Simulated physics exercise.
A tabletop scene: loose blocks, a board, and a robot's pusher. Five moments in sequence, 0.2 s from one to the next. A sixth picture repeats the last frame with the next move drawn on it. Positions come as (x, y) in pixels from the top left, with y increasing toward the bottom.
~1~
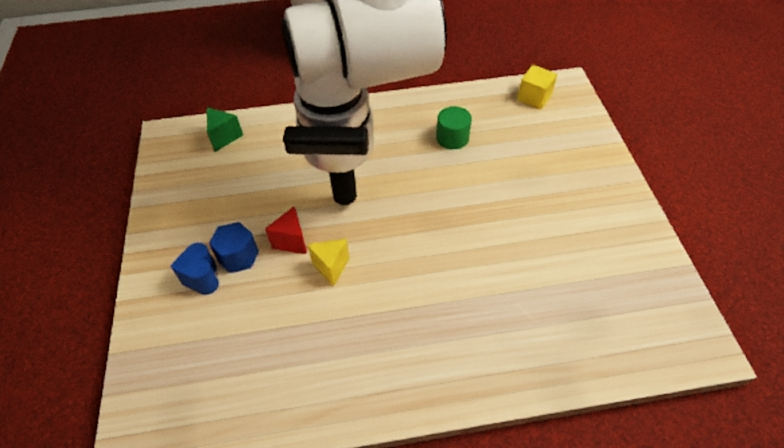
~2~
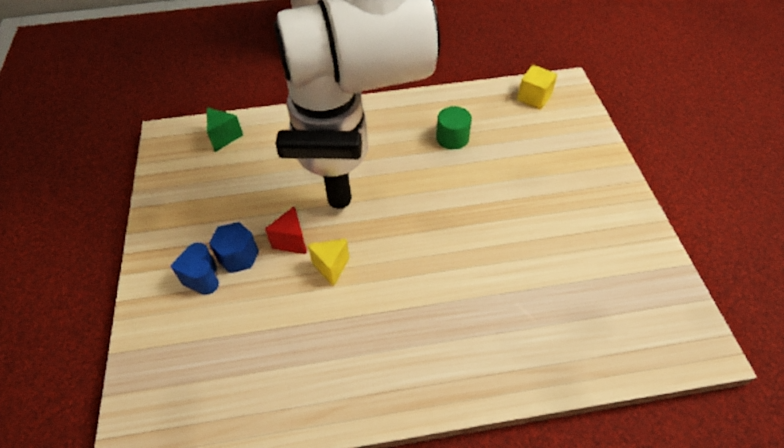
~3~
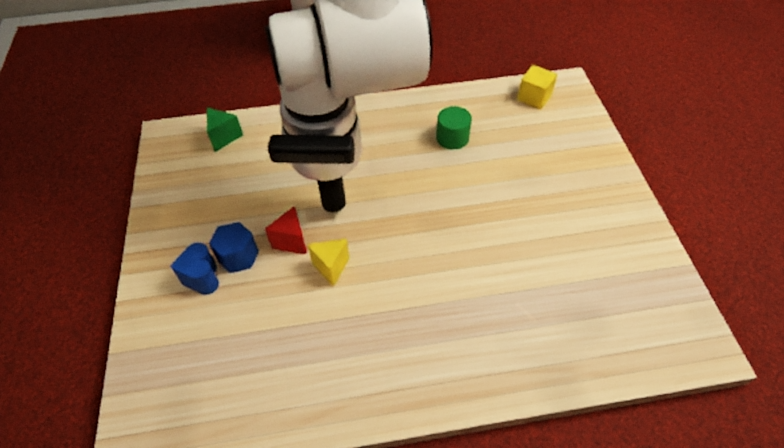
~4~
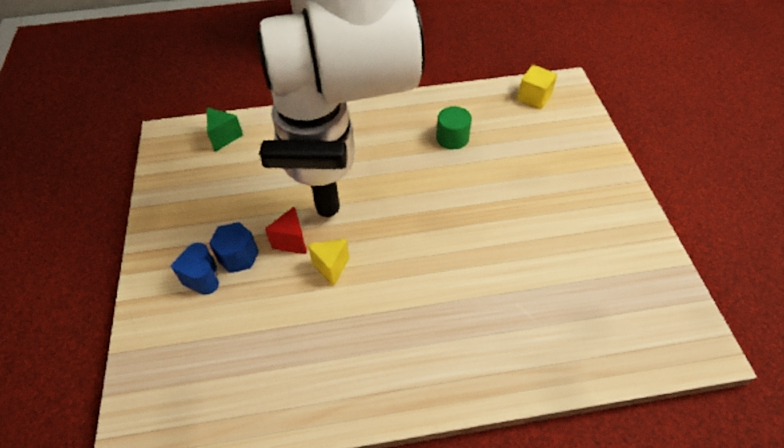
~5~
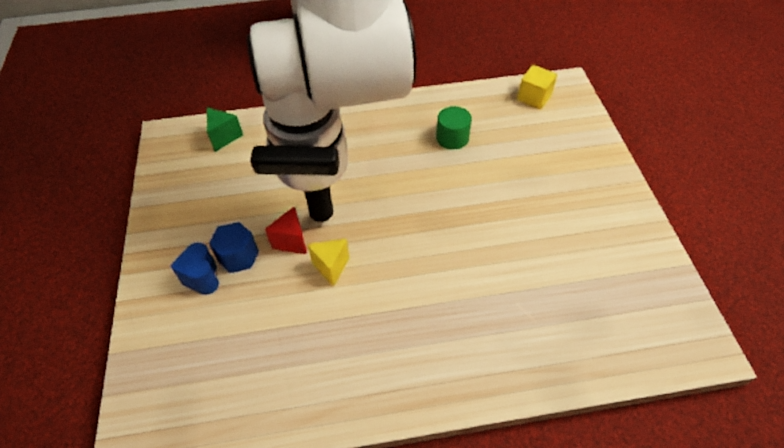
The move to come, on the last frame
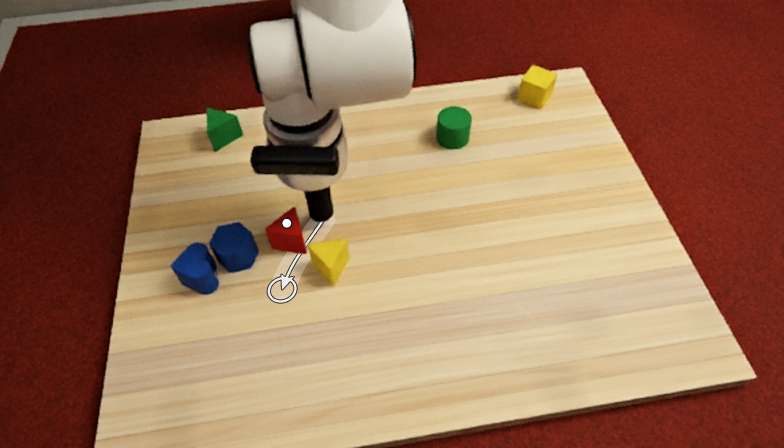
A white robot arm with a black pusher moved slightly left and toward the viewer over a wooden board, nearing the red triangle, while the blue, green, yellow and red blocks all stayed still.
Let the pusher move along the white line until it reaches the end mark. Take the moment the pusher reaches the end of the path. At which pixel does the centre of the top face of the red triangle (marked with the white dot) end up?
About (267, 235).
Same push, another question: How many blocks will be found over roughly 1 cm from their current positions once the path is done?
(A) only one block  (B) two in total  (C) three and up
I choose A.
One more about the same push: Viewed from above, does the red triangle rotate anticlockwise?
No, that is not how it ends up.
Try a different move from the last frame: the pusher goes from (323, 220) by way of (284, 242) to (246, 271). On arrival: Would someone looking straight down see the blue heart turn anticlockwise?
Yes, I think so.
Drawn move, from (323, 220) through (301, 252) to (282, 290); the dot is on the red triangle.
The first path, step by step. One third of the way, pusher (306, 234); red triangle (278, 228).
Two thirds of the way, pusher (291, 257); blue hexagonal block (226, 237); red triangle (267, 235), turned 40° clockwise.
At the end, pusher (280, 283); blue hexagonal block (226, 237); red triangle (267, 235), turned 40° clockwise; yellow triangle still.
